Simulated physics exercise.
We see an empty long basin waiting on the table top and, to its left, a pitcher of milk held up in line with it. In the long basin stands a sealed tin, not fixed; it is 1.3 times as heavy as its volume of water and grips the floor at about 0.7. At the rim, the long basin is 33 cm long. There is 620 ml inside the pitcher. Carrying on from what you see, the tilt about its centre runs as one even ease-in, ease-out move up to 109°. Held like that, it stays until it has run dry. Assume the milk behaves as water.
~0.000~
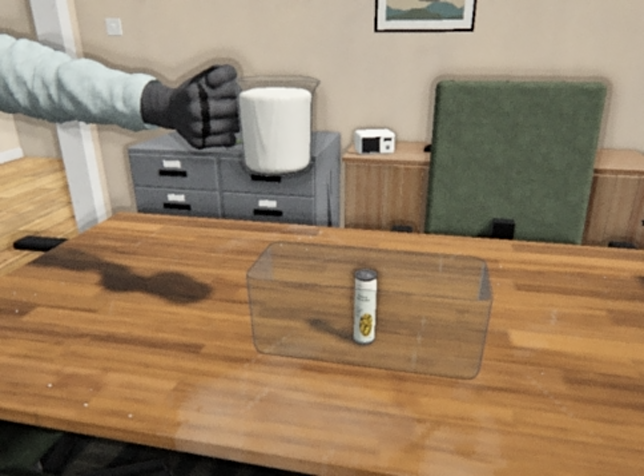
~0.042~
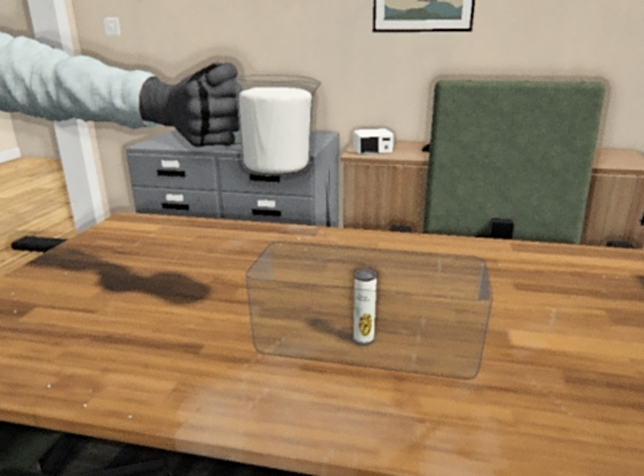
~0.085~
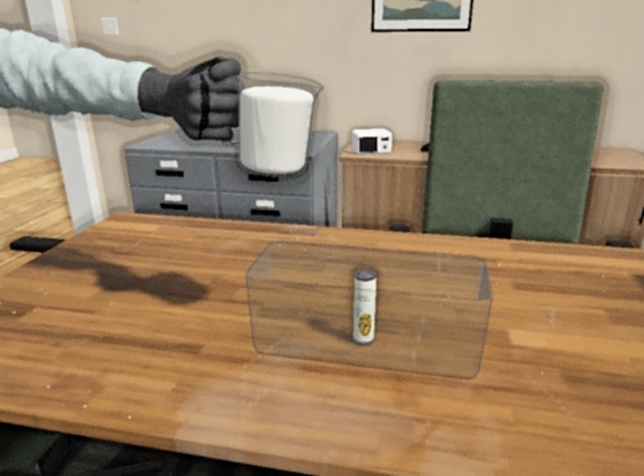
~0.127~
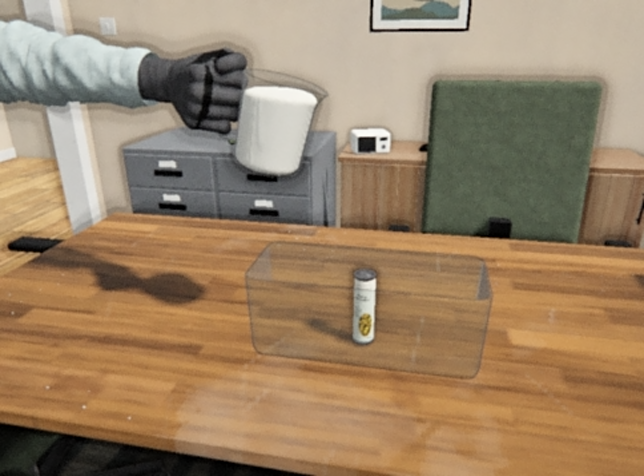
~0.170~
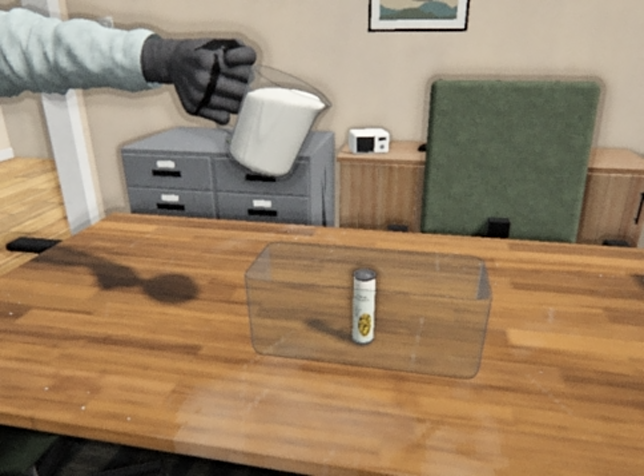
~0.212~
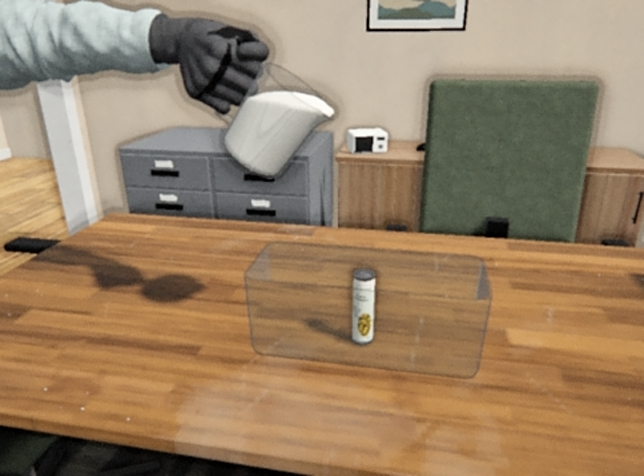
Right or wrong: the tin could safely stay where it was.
Right, it remains upright.
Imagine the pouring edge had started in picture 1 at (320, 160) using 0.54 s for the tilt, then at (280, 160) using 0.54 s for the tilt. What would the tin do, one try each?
First it falls; then it keeps standing.
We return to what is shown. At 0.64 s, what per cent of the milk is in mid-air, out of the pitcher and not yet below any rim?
24 in a hundred, give or take.
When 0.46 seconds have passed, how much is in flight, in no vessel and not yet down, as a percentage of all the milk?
Near 38 per cent at that moment.
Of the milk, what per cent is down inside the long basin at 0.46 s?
About 10 per cent.
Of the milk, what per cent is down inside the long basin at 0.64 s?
Value: Approx. 64 %.
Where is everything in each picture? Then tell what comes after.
It leans 0°; its right rim is at (320, 81); the milk meets the walls at (243, 92) and (311, 93); the long basin's rim runs from (259, 259) to (489, 279); the tin's top is at (366, 278), in the first frame.
It leans 2°; its right rim is at (321, 82); the milk meets the walls at (243, 91) and (311, 94), in the second frame.
It leans 7°; its right rim is at (324, 86); the milk meets the walls at (245, 90) and (313, 95), in the third frame.
It leans 14°; its right rim is at (328, 94); the milk meets the walls at (249, 90) and (317, 98), in the fourth frame.
It leans 25°; its right rim is at (332, 105); the milk meets the walls at (247, 102) and (324, 101), in the fifth frame.
It leans 36°; its right rim is at (334, 118); the milk meets the walls at (240, 110) and (332, 110); 1 per cent is over the edge, in the sixth frame.
After 0.46 s the tilt is 103° and 52 per cent is still to pour; the tin stands where it began.
After 0.64 s the tilt is 109° and 11 per cent is still to pour; the tin stands where it began.
After 0.83 s the tilt is 109° and 1 per cent is still to pour; the tin stands where it began.
After 1.04 s the tilt is 109° and 0 per cent is still to pour; the tin stands where it began.
In the end the tin stands where it began.
